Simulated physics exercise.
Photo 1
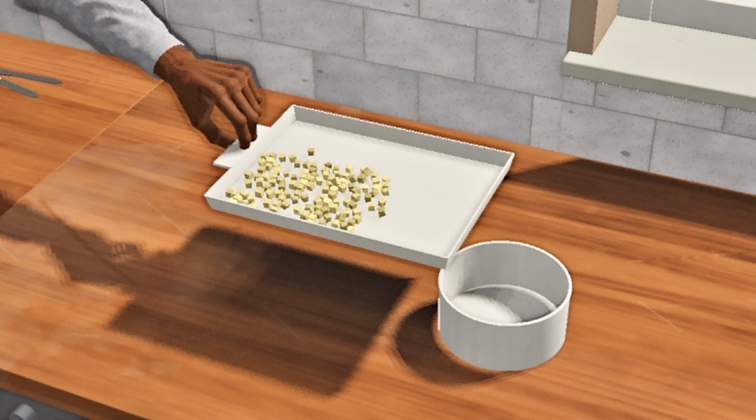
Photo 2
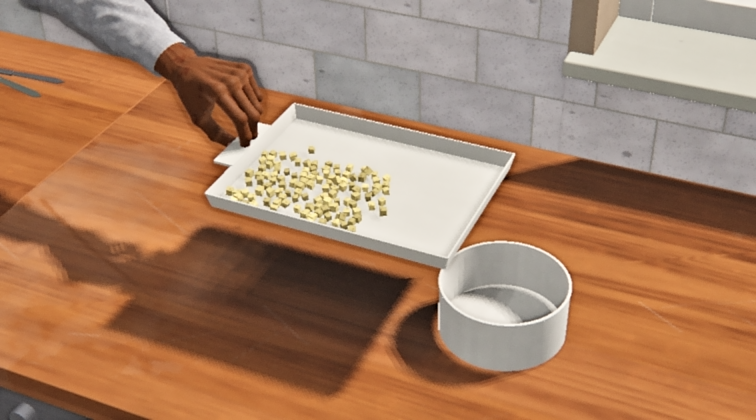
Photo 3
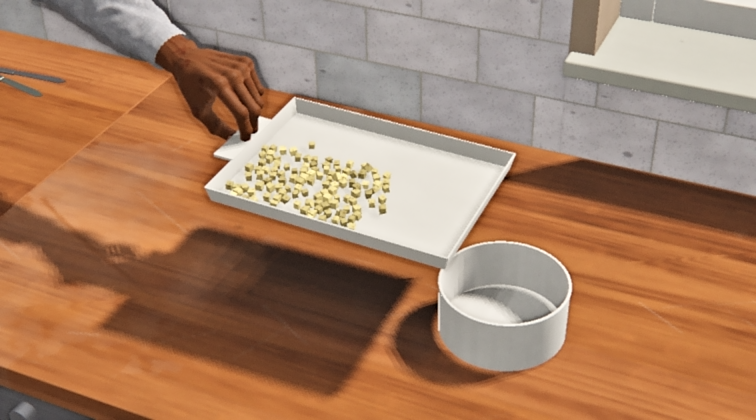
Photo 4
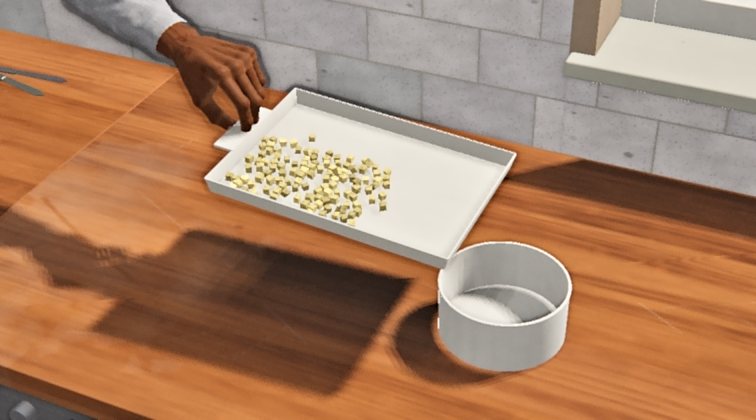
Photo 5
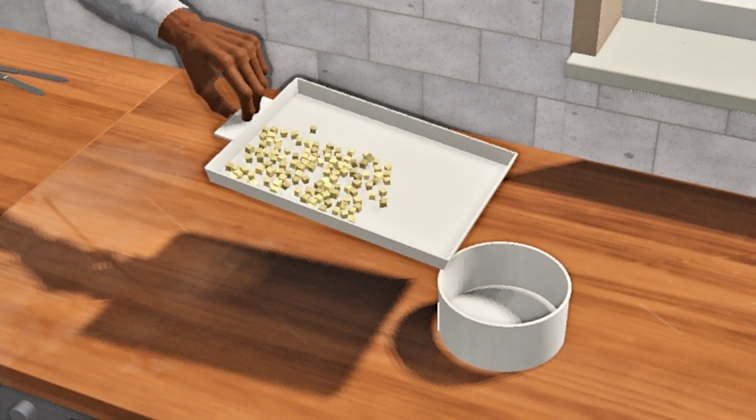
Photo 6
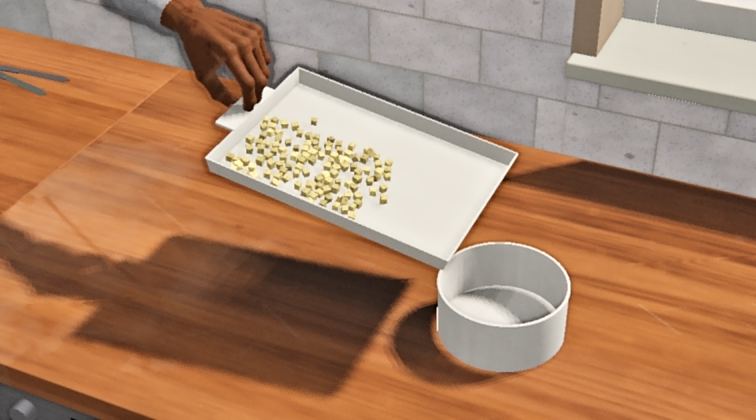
At the start, a hand holds a white tray of small pale yellow potato cubes level above a wooden counter, beside an empty round white pot. The hand slowly raises the left end, tilting the tray slightly down toward the pot, while the cubes stay clustered in the tray's left part.
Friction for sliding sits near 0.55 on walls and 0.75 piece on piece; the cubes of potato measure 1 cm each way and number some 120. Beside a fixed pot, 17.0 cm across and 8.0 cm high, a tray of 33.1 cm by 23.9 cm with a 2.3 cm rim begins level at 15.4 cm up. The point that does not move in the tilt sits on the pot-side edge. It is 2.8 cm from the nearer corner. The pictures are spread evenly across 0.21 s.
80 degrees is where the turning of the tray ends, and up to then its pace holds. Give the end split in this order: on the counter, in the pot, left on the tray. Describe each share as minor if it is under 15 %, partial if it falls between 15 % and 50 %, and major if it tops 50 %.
Counter - partial; pot - partial; left on the tray - partial.
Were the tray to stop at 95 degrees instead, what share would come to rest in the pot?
That would be around 65 percent.
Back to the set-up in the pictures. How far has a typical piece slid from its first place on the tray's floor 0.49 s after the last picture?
Around 4 centimetres.
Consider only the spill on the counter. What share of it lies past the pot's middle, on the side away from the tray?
Share past the middle: Roughly 90 percent.
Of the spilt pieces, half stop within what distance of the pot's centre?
Distance: Some 26 cm.
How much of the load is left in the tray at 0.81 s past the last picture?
Estimate: About 60 percent.
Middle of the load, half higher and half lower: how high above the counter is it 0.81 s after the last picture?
Around 16 cm up.
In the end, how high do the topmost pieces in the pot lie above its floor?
It gets to about 2.0 cm.
Then, 0.49 s after the last picture, tilt 44 degrees; the tray holds 100 %, the pot 0 %.
Then, 0.81 s after the last picture, tilt 66 degrees; the tray holds 60 %, the pot 10 %.
Then, 1.23 s after the last picture, tilt 80 degrees; the tray holds 35 %, the pot 40 %.
In the end, counter 25 %, pot 40 %, tray 30 %.
